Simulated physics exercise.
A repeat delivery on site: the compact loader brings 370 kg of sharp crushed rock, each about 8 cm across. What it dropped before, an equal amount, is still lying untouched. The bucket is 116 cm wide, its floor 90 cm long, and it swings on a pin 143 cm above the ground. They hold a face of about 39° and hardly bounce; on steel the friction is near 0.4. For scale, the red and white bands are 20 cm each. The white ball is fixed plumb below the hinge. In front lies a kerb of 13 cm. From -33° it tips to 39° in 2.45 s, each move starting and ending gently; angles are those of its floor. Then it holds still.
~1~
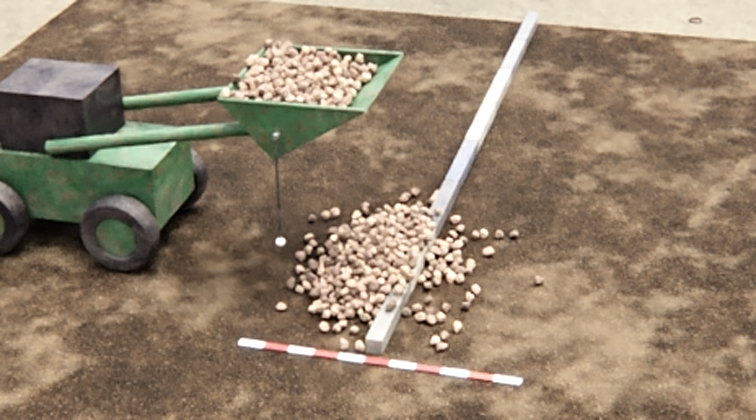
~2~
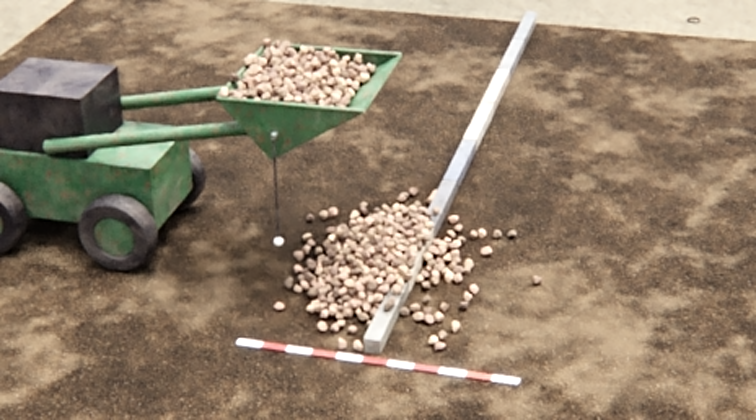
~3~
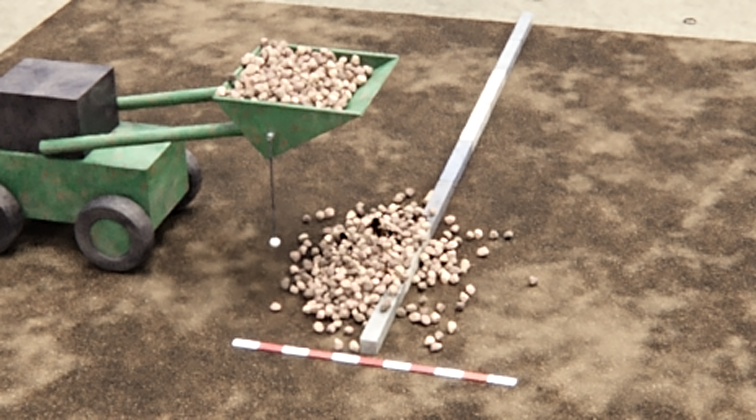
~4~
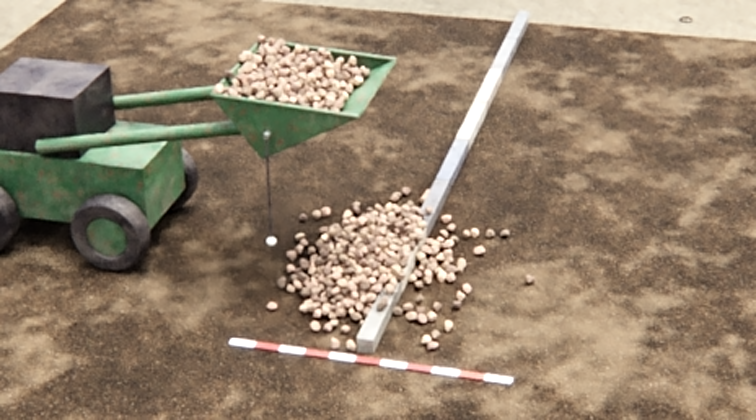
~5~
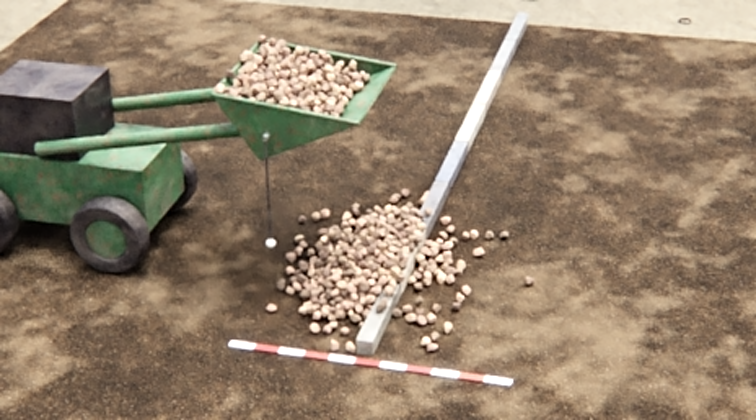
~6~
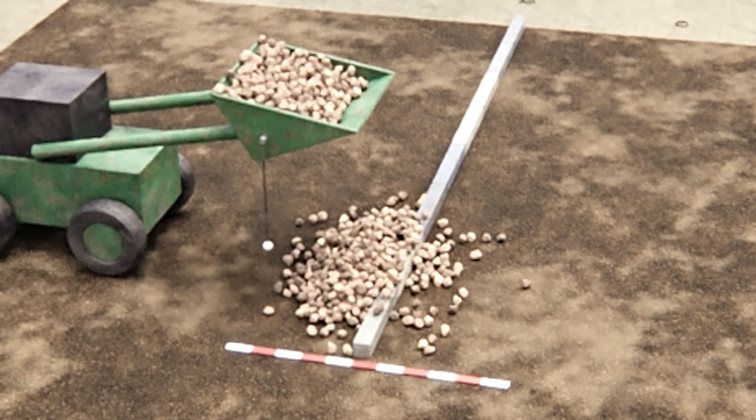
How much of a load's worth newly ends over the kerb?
About 68 per cent.
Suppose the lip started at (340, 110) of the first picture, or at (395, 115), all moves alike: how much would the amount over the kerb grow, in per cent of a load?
About 30 and 95 per cent.
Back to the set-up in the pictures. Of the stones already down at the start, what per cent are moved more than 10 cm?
About 5 per cent.
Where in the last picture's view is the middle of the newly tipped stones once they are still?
Near (424, 265).
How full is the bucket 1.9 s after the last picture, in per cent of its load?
Roughly 25 per cent is still inside.
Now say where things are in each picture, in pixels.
In the first picture, the bucket is at -33°, its lip at (365, 111); the top of the load is at (275, 58). The earlier load is highest near (387, 244), 29 cm above ground level, 91 % on this side of the kerb, 9 % over the kerb.
In the second picture, lip at (363, 112), floor tilted -32°, highest stones at (270, 57).
In the third picture, lip at (361, 115), floor tilted -31°, highest stones at (269, 55).
In the fourth picture, lip at (358, 117), floor tilted -29°, highest stones at (263, 54).
In the fifth picture, the bucket is at -26°, its lip at (359, 124); the top of the load is at (263, 52).
In the sixth picture, lip at (357, 132), floor tilted -22°, highest stones at (262, 52).
Then, 1.2 s after the last picture the floor is at 28°; in per cent of one load, 99 in the bucket, 91 on this side of the kerb, 9 over the kerb; the foremost stones are at (477, 280).
Then, 1.9 s after the last picture the floor is at 39°; in per cent of one load, 25 in the bucket, 150 on this side of the kerb, 25 over the kerb; the foremost stones are at (482, 273).
Then, 2.3 s after the last picture the floor is at 39°; in per cent of one load, 2 in the bucket, 140 on this side of the kerb, 58 over the kerb; the foremost stones are at (512, 293).
Then, 4.9 s after the last picture the floor is at 39°; in per cent of one load, 0 in the bucket, 123 on this side of the kerb, 77 over the kerb; the foremost stones are at (523, 301). Net gain over the kerb, 68.
